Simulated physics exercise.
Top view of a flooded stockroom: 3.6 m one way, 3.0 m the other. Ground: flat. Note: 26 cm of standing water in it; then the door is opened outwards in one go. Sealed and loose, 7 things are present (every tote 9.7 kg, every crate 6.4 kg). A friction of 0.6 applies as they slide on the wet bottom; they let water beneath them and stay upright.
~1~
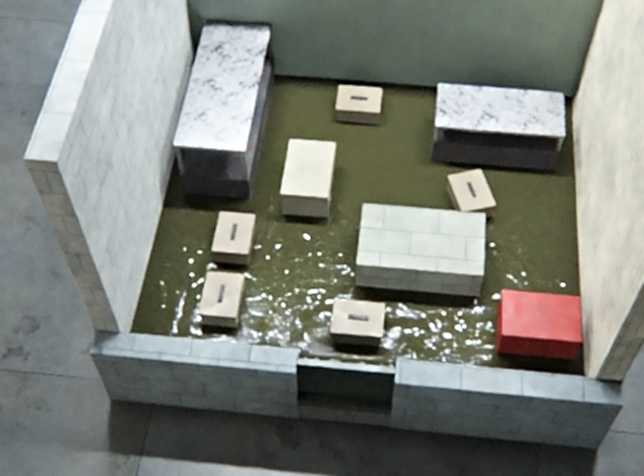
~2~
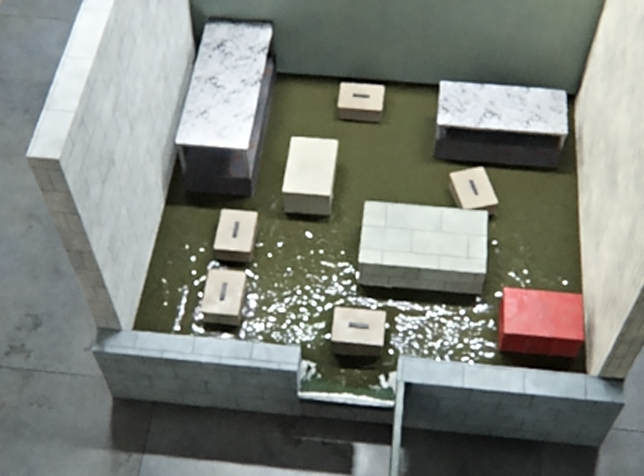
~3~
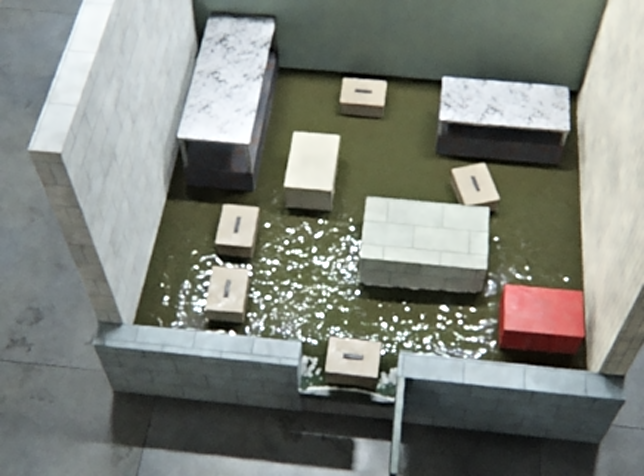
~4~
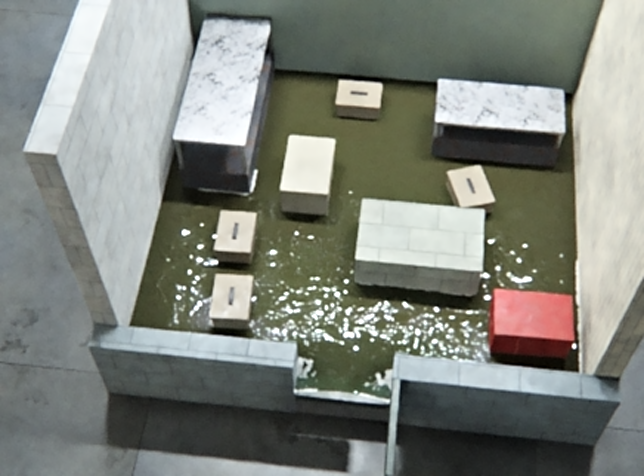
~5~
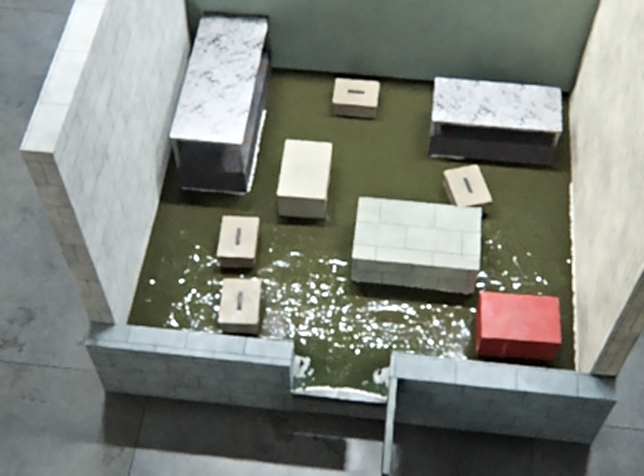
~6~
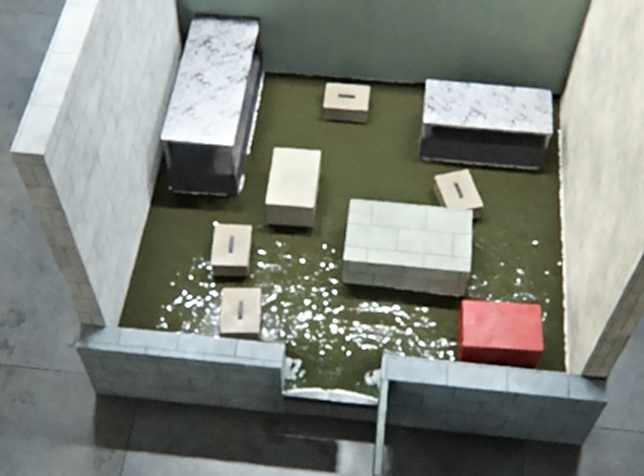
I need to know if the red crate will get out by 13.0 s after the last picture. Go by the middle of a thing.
Red crate: Out.
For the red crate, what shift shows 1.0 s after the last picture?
Around 40 centimetres.
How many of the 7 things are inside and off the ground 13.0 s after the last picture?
2 of them.
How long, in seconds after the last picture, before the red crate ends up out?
Near 4.5 s.
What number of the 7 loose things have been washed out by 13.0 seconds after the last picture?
I make it 5.
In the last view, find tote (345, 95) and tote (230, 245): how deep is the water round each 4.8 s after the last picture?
18 and 17 cm.
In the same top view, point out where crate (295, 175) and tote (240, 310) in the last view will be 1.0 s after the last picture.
Estimated pixels: (282, 201) and (263, 325).
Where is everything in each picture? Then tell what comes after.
In the first picture, the red crate at (542, 316) floats; about 2270 L in view; 0 of 7 have shifted.
In the second picture, the red crate at (544, 313) floats; 26 cm deep round most things; 1 of 7 have shifted.
In the third picture, the red crate at (544, 310) floats; about 2200 L in view; 1 of 7 have shifted.
In the fourth picture, the red crate at (534, 314) floats, 5 cm from its start; about 2160 L in view; 2 of 7 have shifted.
In the fifth picture, the red crate at (521, 317) floats, 13 cm from its start; 23 cm deep round most things; 5 of 7 have shifted.
In the sixth picture, the red crate at (502, 325) floats, 22 cm from its start; about 2060 L in view; 5 of 7 have shifted.
Then, 1.0 s after the last picture the red crate is near (482, 333), 0.4 m from its start, afloat; 1 of 7 are out; 6 afloat.
Then, 4.8 s after the last picture the red crate has gone out; 3 of 7 are out; 4 afloat.
Then, 9.0 s after the last picture the red crate has gone out; 5 of 7 are out; 2 afloat.
Then, 13.0 s after the last picture the red crate has gone out; 5 of 7 are out; 2 afloat.
